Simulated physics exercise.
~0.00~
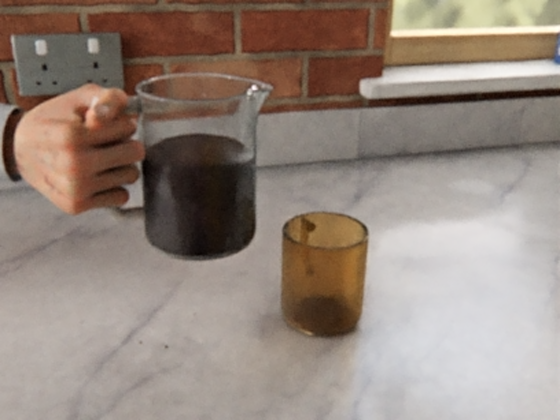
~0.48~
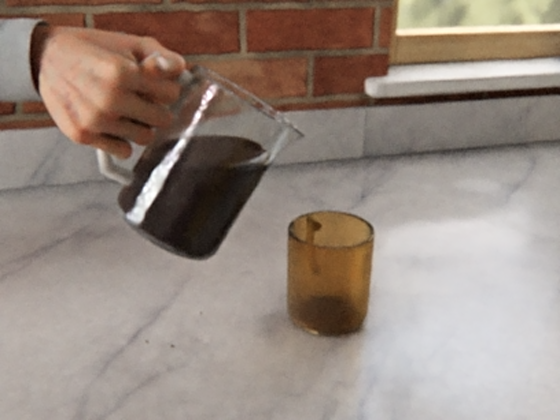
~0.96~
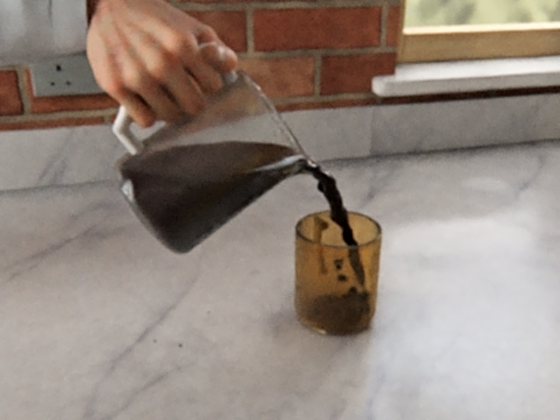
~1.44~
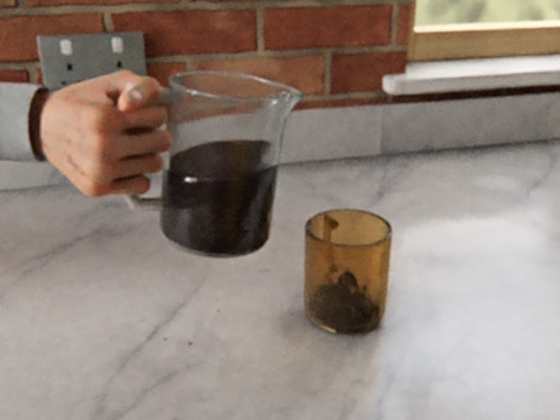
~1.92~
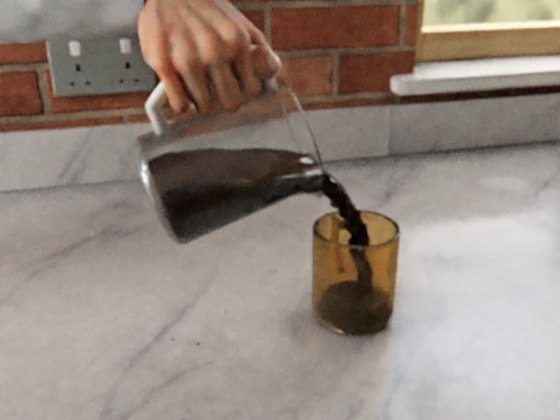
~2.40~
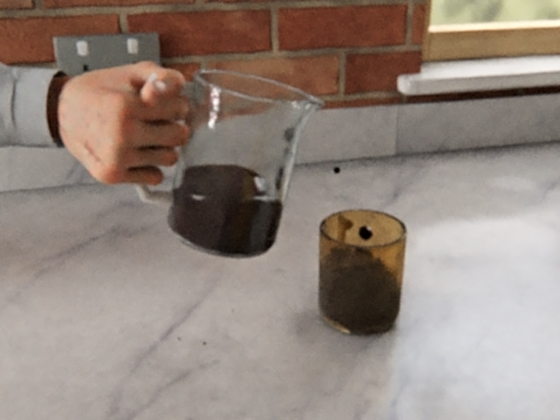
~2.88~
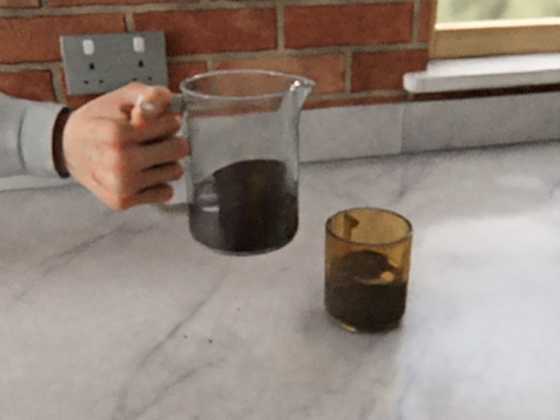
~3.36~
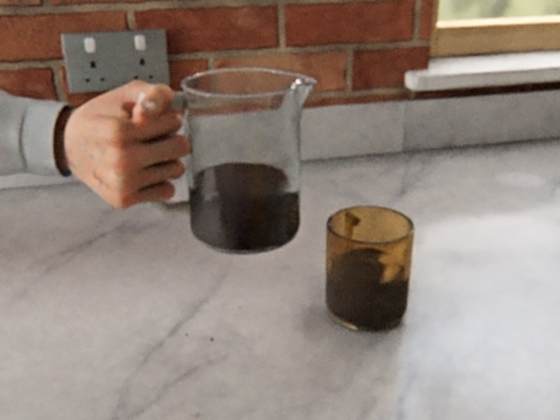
On a pale marble counter before a red brick wall, seen from slightly above, a hand in a grey sleeve holds a clear glass pitcher of dark coffee. An amber mug stands to the right, with a socket and a window behind. The hand tips the pitcher rightward and a dark stream falls into the mug, then it swings back nearly upright. It tips again, more steeply, and pours a second stream. Finally the pitcher returns level, still partly full, and the mug stands well filled with dark coffee below its rim.
